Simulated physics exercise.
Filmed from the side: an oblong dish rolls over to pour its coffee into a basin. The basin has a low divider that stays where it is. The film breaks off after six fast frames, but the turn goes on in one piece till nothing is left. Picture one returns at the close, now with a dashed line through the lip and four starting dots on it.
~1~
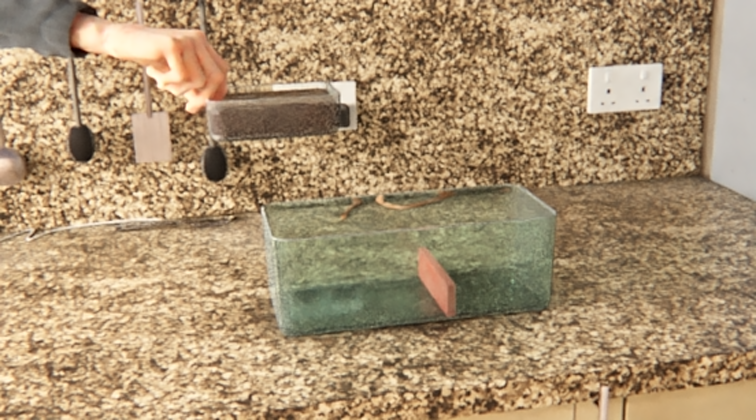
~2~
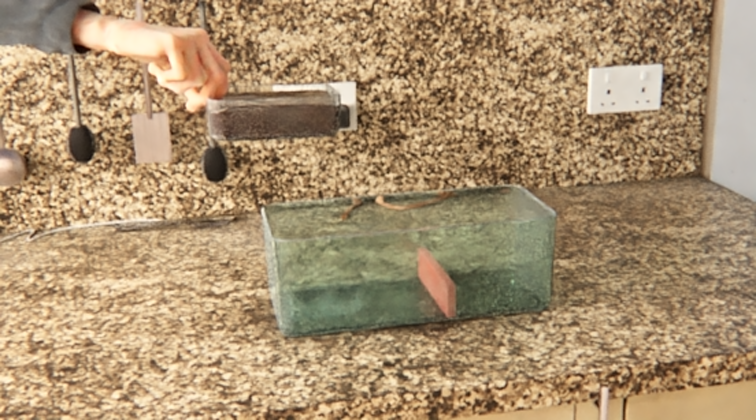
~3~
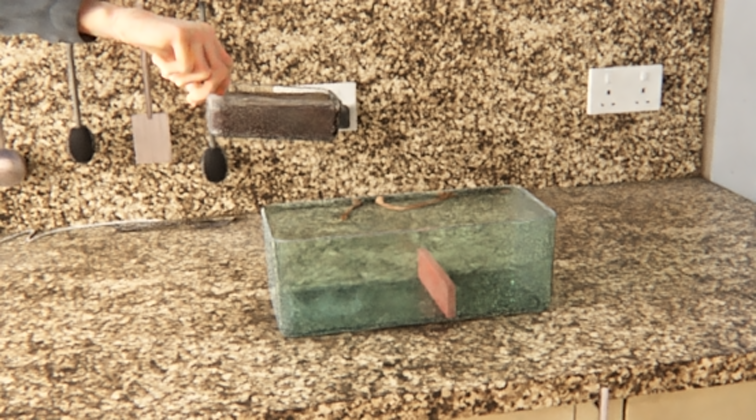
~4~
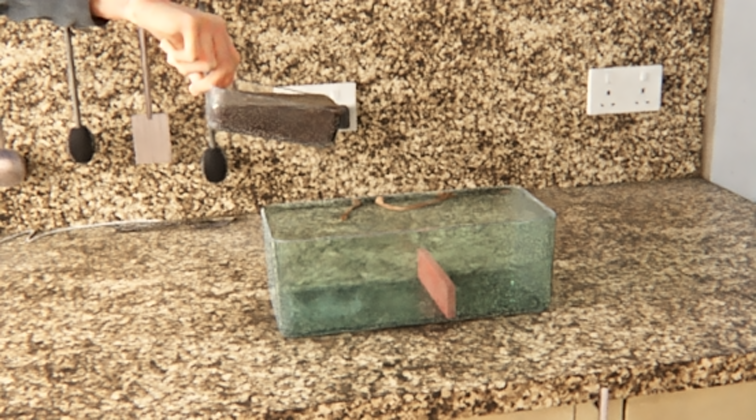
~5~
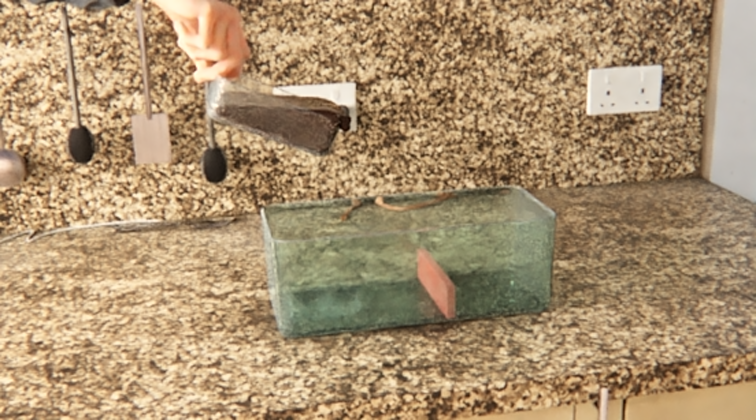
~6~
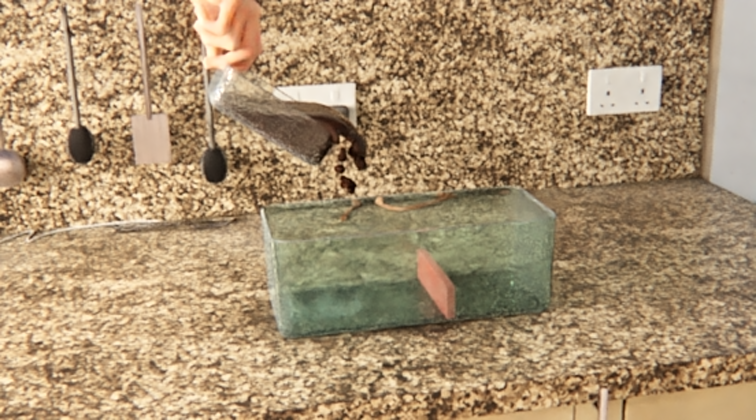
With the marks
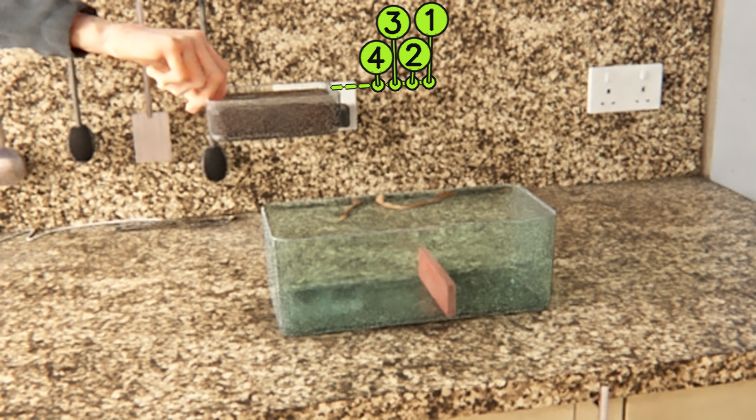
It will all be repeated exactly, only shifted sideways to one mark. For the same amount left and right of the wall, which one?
4 is best.
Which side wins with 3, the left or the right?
The right side.
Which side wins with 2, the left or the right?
The right one.
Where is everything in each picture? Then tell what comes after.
Upright, lip at (332, 87); basin from (279, 335) to (550, 306); top of the wall at (436, 265); nothing has left yet.
Upright, lip at (333, 89); nothing has left yet.
Tipped about 6°, lip at (334, 95); nothing has left yet.
Tipped about 14°, lip at (336, 103); coffee is over the lip, down to (336, 103).
Tipped about 24°, lip at (335, 115); coffee is over the lip, down to (343, 125).
Tipped about 36°, lip at (333, 127); coffee is over the lip, down to (350, 187).
On the marked copy, 1 at (428, 82); 2 at (412, 83); 3 at (395, 84); 4 at (378, 85).
With 1, about 15 % ends left of the wall and 82 % right of it; 3 % is lost outside.
With 2, about 20 % ends left of the wall and 78 % right of it; 3 % is lost outside.
With 3, about 28 % ends left of the wall and 70 % right of it.
With 4, about 43 % ends left of the wall and 55 % right of it.
